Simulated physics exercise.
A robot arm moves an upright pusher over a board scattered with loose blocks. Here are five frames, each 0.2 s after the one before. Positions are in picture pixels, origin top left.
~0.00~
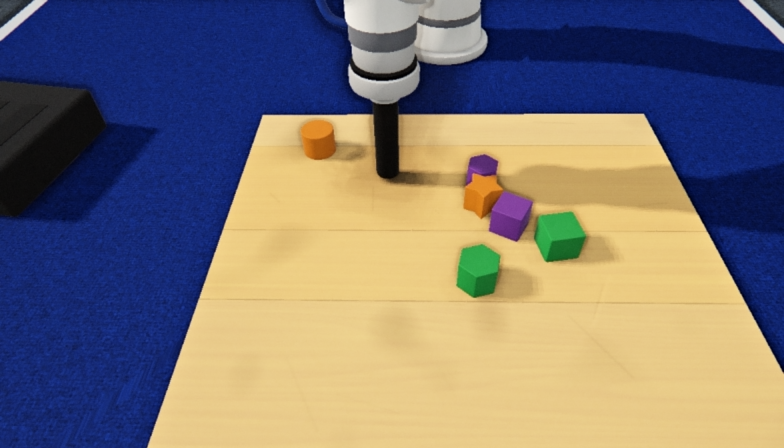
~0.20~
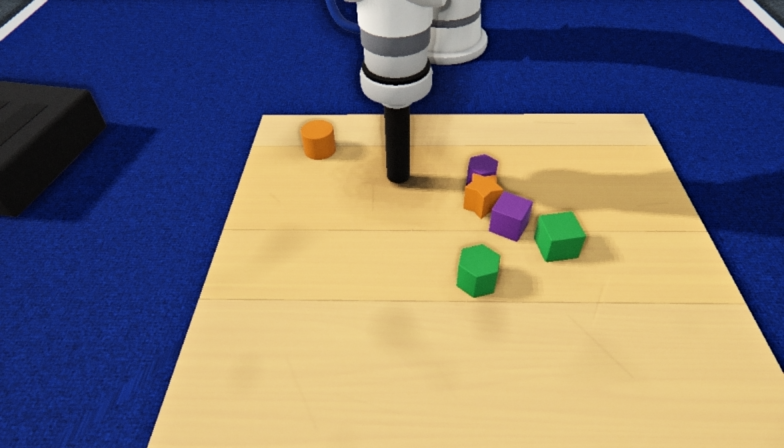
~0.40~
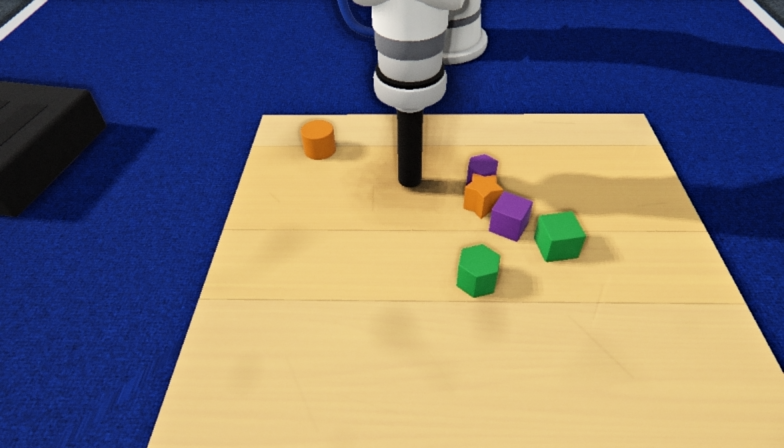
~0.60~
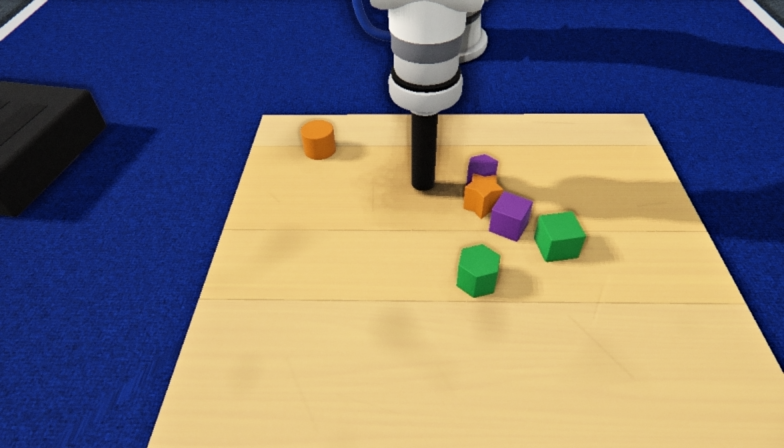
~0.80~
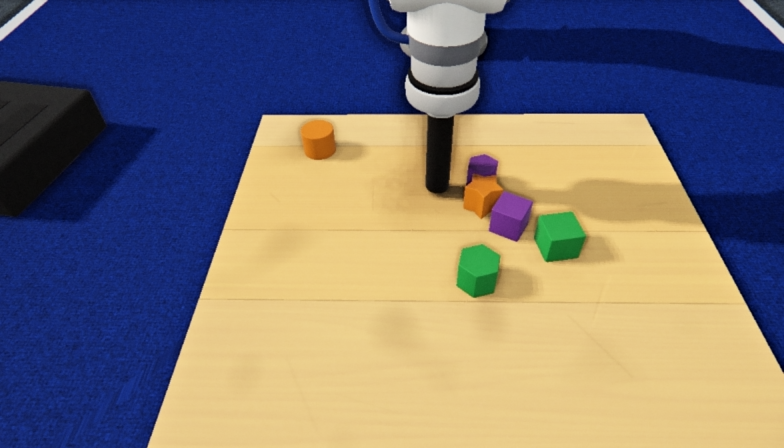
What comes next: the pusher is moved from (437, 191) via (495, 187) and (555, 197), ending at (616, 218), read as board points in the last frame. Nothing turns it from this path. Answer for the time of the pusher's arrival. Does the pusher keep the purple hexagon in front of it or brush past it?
It ends up beside or behind the pusher.
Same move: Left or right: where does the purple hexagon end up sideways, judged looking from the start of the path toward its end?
The shift goes left.
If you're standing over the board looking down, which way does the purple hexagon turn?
Looking from above, the answer is counterclockwise.
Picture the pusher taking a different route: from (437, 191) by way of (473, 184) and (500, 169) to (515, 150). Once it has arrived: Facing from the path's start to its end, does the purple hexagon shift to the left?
Going by the path, no.
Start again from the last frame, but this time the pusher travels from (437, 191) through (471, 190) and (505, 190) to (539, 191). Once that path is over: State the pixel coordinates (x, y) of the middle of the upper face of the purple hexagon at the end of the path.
Its top middle will sit at (530, 152).
What follows on the original path. One third of the way, pusher at (497, 182); purple hexagon at (521, 156), turned 30° anticlockwise; orange star-shaped block at (502, 184), turned 55° clockwise; purple four-sided block at (517, 211).
Two thirds of the way, pusher at (557, 192); purple hexagon at (536, 152), turned 85° anticlockwise; orange star-shaped block at (503, 184), turned 65° clockwise; purple four-sided block at (517, 211).
At the end, pusher at (618, 213); purple hexagon at (536, 152), turned 85° anticlockwise; orange star-shaped block at (503, 184), turned 65° clockwise; purple four-sided block at (517, 211); green four-sided block in place.
